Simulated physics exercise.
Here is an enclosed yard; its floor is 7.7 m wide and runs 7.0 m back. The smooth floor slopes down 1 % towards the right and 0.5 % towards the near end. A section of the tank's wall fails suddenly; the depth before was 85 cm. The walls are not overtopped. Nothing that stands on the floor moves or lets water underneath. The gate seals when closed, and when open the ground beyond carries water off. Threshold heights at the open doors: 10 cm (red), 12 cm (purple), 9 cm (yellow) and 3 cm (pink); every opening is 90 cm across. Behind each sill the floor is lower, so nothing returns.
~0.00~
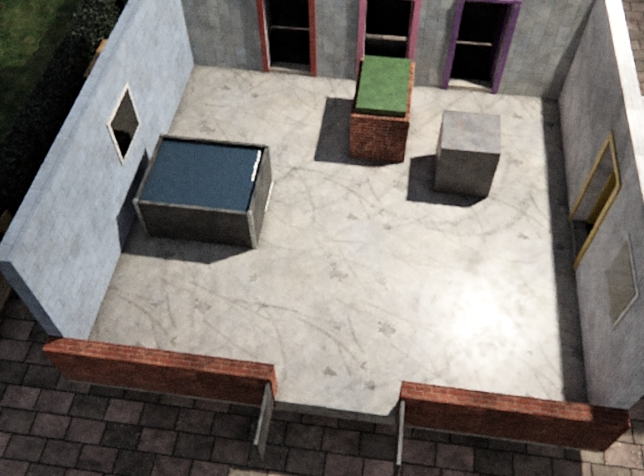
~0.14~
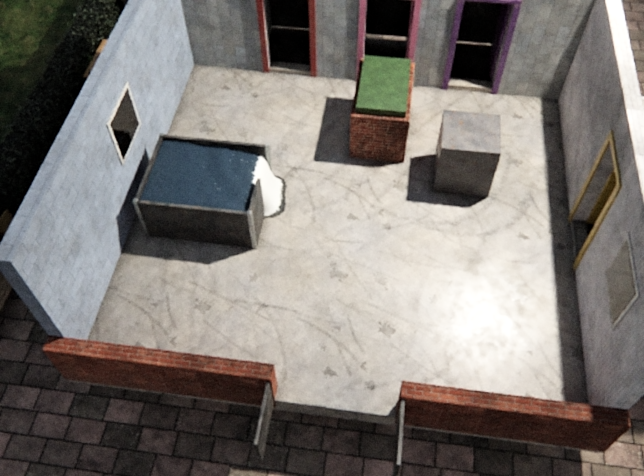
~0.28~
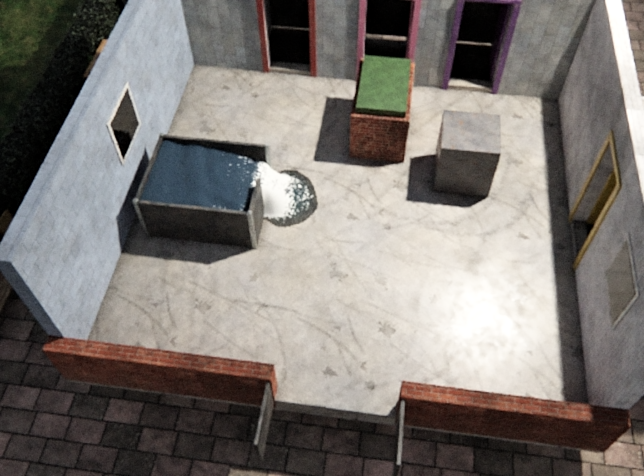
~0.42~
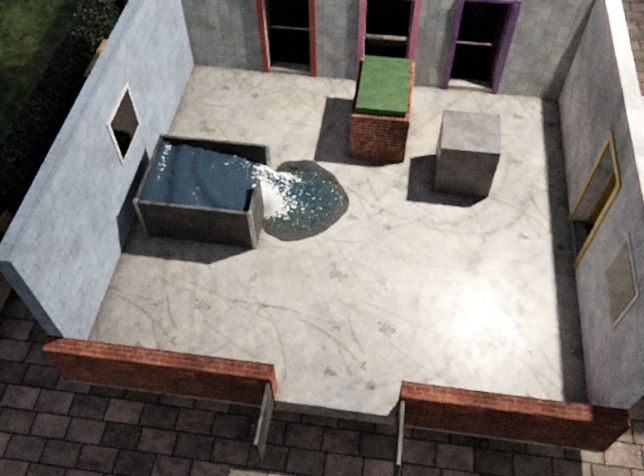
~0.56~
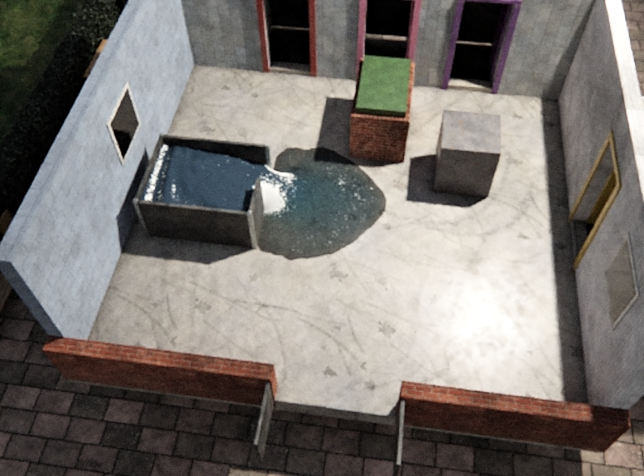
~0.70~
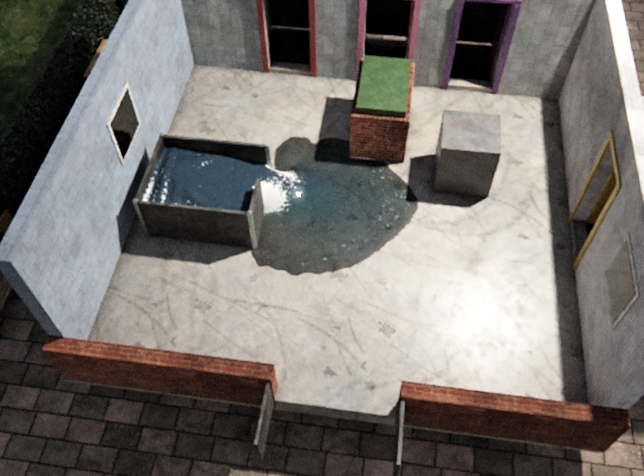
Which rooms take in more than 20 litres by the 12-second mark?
The water let in: At the red door it does not reach the limit; at the purple door it does not reach the limit; at the yellow door it goes over the limit; at the pink door it goes over the limit.
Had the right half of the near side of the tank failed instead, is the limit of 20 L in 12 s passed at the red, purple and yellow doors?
Against that limit: Red under, purple under, yellow not over.
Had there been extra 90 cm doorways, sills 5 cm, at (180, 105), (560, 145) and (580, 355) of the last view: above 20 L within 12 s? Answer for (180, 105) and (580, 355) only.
In turn: Below, past it.
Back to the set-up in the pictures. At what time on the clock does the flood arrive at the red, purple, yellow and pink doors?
Red 2.2 s, purple 2.2 s, yellow 1.6 s, pink 2.0 s.
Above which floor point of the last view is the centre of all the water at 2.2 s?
Around (300, 204).
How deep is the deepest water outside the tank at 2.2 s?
About 38 cm.
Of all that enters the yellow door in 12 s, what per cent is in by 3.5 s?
About 75 per cent.
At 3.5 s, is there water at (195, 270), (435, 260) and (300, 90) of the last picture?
In turn: Still dry, flooded, flooded.
After 1.4 s water covers 30 % of the floor and is deepest (42 cm) near (433, 176); red door not reached, purple door not reached, yellow door not reached, pink door not reached.
After 2.2 s water covers 45 % of the floor and is deepest (38 cm) near (433, 176); red door 3 cm at the sill, 0 L in, purple door not reached, yellow door 11 cm at the sill, 5 L in, pink door 6 cm at the sill, 4 L in.
After 3.5 s water covers 50 % of the floor and is deepest (24 cm) near (581, 414); red door 4 cm at the sill, 0 L in, purple door 8 cm at the sill, 0 L in, yellow door 13 cm at the sill, 58 L in, pink door 7 cm at the sill, 21 L in.
After 7.0 s water covers 75 % of the floor and is deepest (13 cm) near (544, 421); red door 3 cm at the sill, 0 L in, purple door 5 cm at the sill, 0 L in, yellow door 8 cm at the sill, 75 L in, pink door 6 cm at the sill, 54 L in.
After 12.0 s water covers 95 % of the floor and is deepest (10 cm) near (569, 424); red door 2 cm at the sill, 0 L in, purple door 6 cm at the sill, 0 L in, yellow door 7 cm at the sill, 75 L in, pink door 4 cm at the sill, 66 L in.
